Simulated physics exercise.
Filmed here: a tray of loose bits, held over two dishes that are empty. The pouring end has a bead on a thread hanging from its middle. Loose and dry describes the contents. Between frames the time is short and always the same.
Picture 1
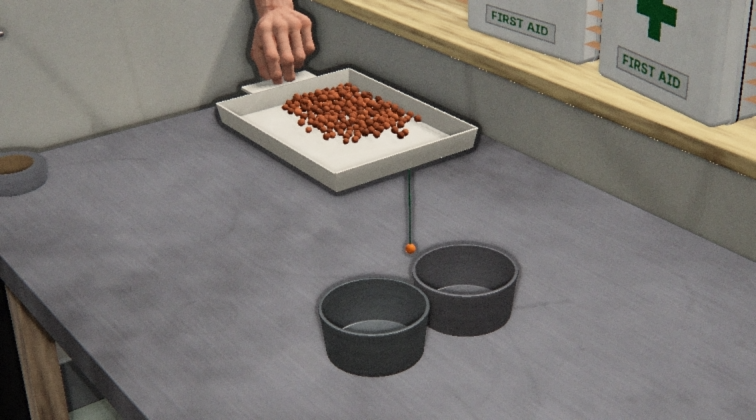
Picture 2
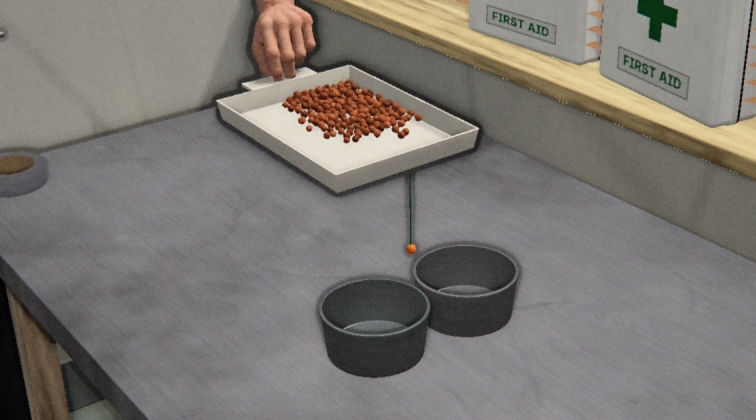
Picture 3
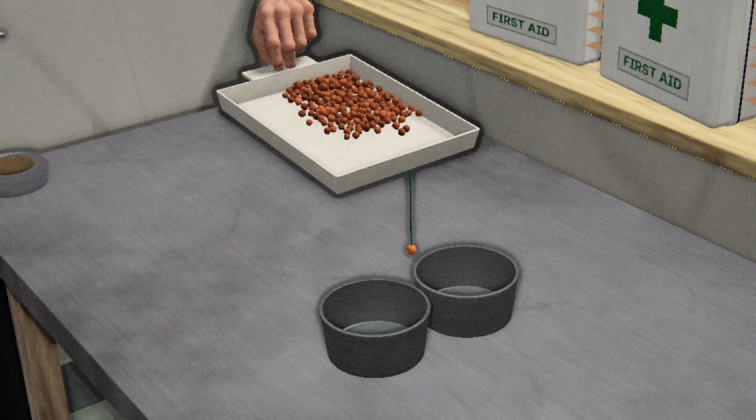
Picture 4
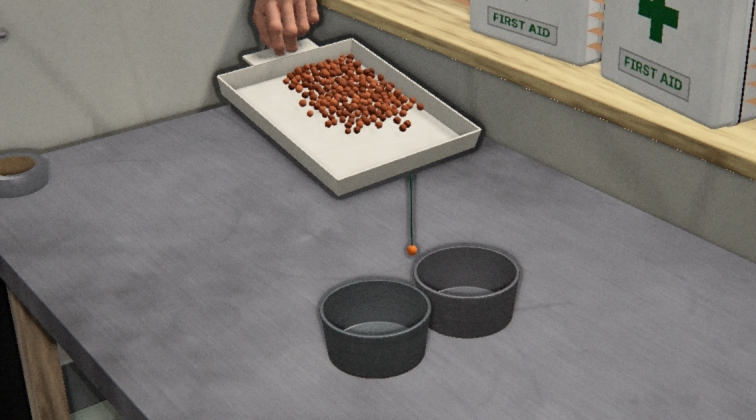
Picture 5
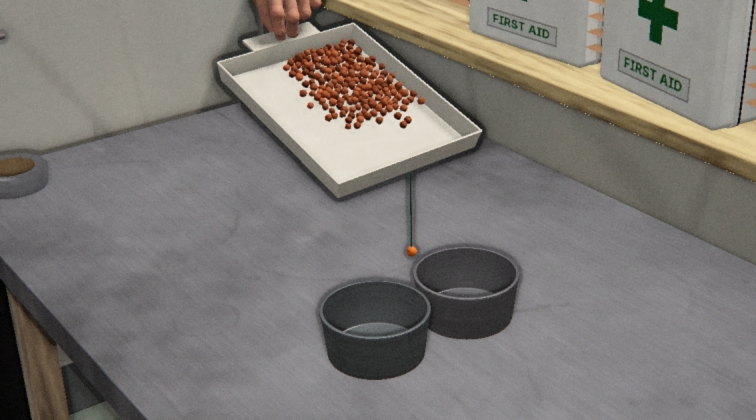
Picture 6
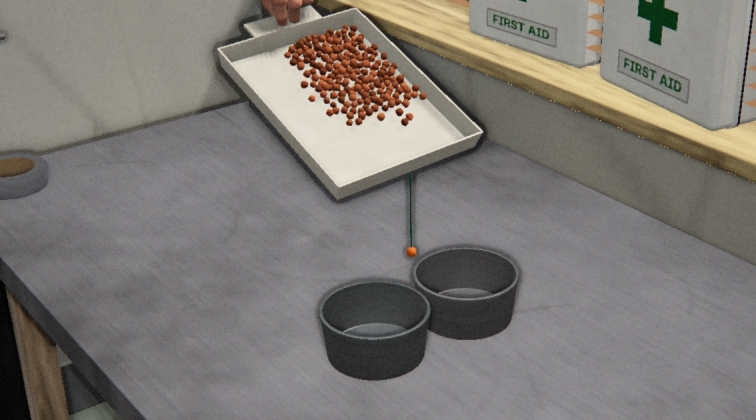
A hand at the top raises the back of a pale tray of reddish-brown pellets, steepening its slope toward the viewer while the pellets stay bunched near the back. Seen from above at an angle, the grey worktop holds two empty dark dishes below the tray, with an orange bead hanging between. White first aid boxes stand on a wooden shelf at right, and the camera stays still.
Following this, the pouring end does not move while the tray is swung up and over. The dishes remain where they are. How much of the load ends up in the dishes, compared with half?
Most of the load will land in the dishes.
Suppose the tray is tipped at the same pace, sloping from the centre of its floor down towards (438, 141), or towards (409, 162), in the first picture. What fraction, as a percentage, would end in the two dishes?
Close to 20 percent first and close to 80 percent second.
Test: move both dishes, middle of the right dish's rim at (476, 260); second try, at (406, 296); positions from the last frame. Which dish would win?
Well, the first go goes to the leftmost dish, and the second to the rightmost dish.
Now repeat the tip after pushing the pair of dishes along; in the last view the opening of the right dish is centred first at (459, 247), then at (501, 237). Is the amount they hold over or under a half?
Taking the places in turn, it's shy of half and then shy of half.
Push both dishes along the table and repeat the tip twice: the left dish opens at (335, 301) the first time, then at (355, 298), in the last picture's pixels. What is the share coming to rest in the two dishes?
It works out to 50 percent and then 60 percent.
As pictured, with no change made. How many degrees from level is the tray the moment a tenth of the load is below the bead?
Somewhere near 75°.
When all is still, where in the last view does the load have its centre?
I'd place the middle at about (401, 341).
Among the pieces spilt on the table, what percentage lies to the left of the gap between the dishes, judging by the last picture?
Close to 30 per cent.
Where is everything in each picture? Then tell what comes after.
Corners of the pouring end near (336, 171) and (473, 128), level; middle of the load near (345, 111), clay pellets; left dish near (406, 347); right dish near (498, 307); bead on its thread near (410, 249), in the first frame.
Corners of the pouring end near (337, 172) and (473, 128), level; middle of the load near (346, 109), in the second frame.
Corners of the pouring end near (338, 174) and (474, 128), tipped barely, lowest at the left corner; middle of the load near (346, 102), in the third frame.
Corners of the pouring end near (339, 177) and (476, 129), tipped a little, lowest at the left corner; middle of the load near (347, 91), in the fourth frame.
Corners of the pouring end near (340, 180) and (477, 130), tipped clearly, lowest at the left corner; middle of the load near (348, 81), in the fifth frame.
Corners of the pouring end near (340, 183) and (478, 131), tipped clearly, lowest at the left corner; middle of the load near (349, 71); left dish near (407, 350); right dish near (499, 311), in the sixth frame.
Shortly afterwards, tray tipped steeply; the bulk on the tray; only a few in the left dish; only a few in the right dish; only a few outside both; a little in the air.
Next, tray tipped past a quarter turn; near two thirds on the tray; a little in the left dish; a little in the right dish; a little outside both; a little in the air.
Some moments later, tray tipped past a quarter turn; near half in the left dish; near a third in the right dish; a little outside both; only a few in the air.
In the end, tray tipped past a quarter turn; near half in the left dish; near a third in the right dish; a little outside both; only a few in the air.
